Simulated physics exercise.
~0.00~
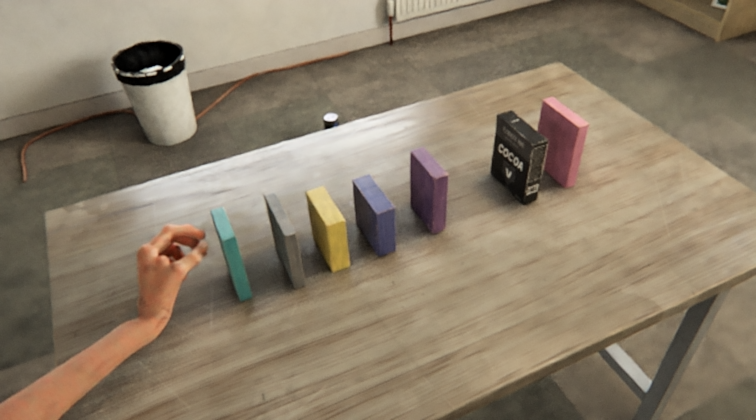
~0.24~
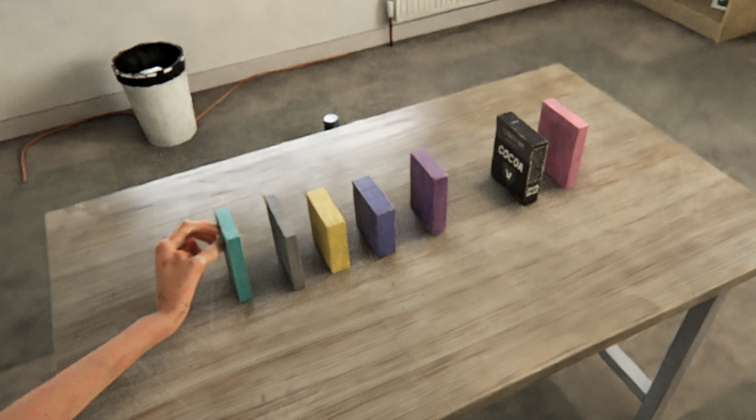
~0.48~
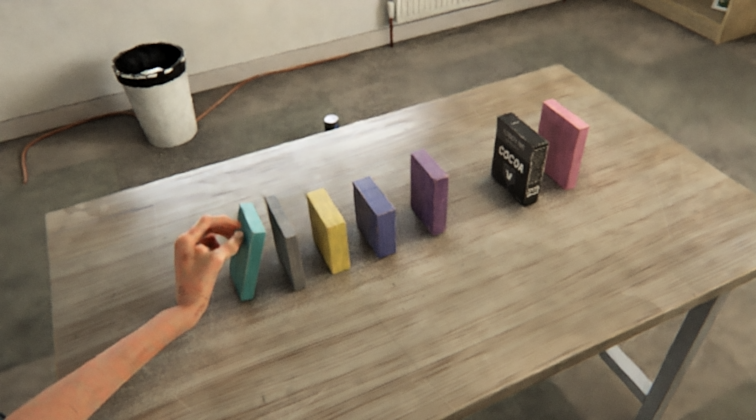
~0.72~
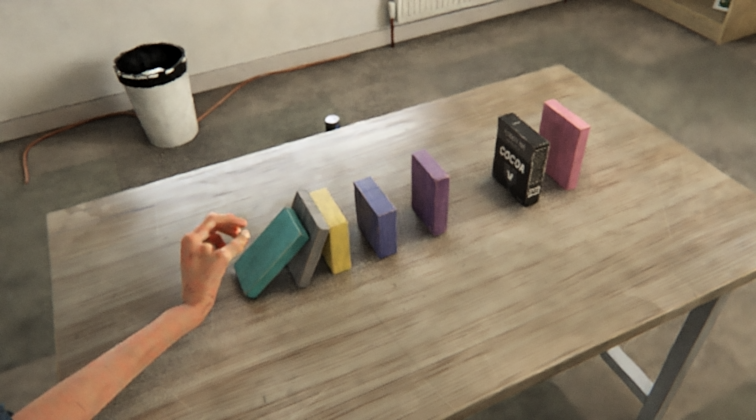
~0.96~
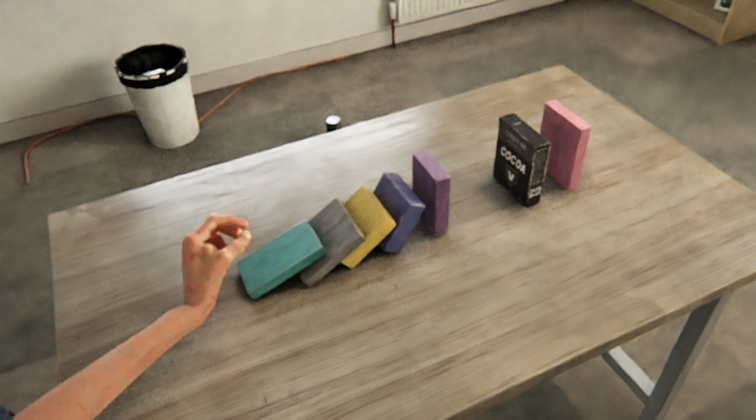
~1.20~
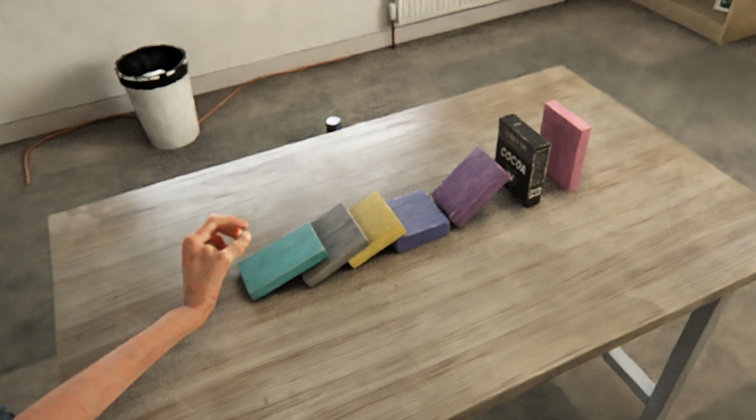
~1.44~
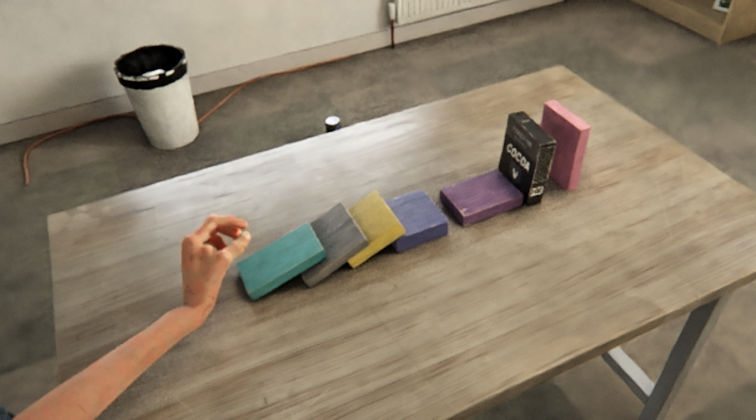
On a wooden table in a room with a waste bin by the wall, a row of upright blocks stands beside a black cocoa packet and a pink block. A hand reaches in from the left and pushes the turquoise block to the right until it tilts, then stays still. The turquoise block falls against the grey one, which leans into the yellow, and the blue follows. The purple block then tips towards the cocoa packet and drops flat at its foot. At the end, the five toppled blocks lie in a line, while the packet and pink block remain standing.
